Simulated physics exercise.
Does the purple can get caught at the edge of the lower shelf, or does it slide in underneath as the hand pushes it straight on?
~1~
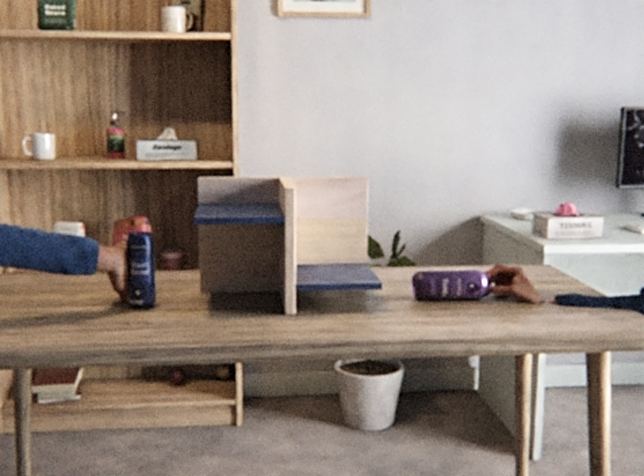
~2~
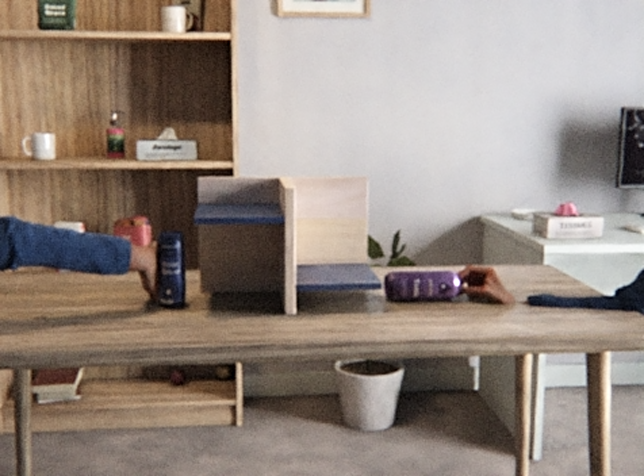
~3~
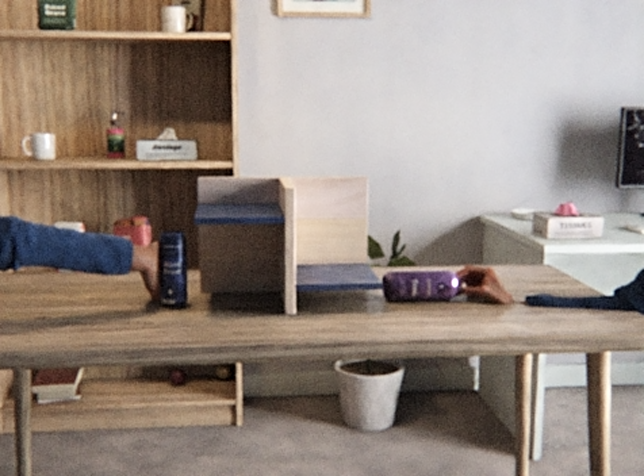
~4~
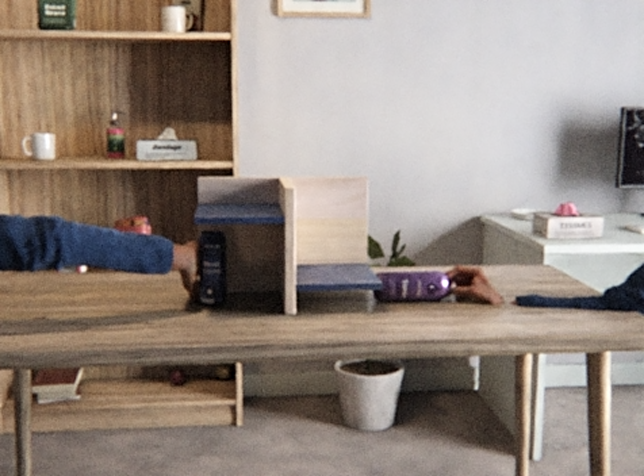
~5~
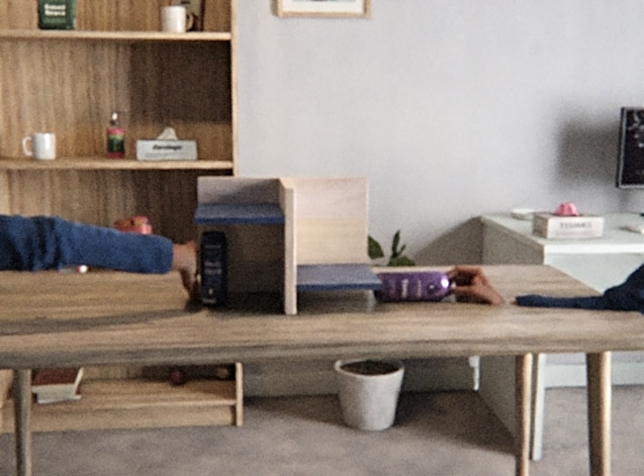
The purple can catches on the edge of the lower shelf and stays outside, while the blue can slides in under the higher one.
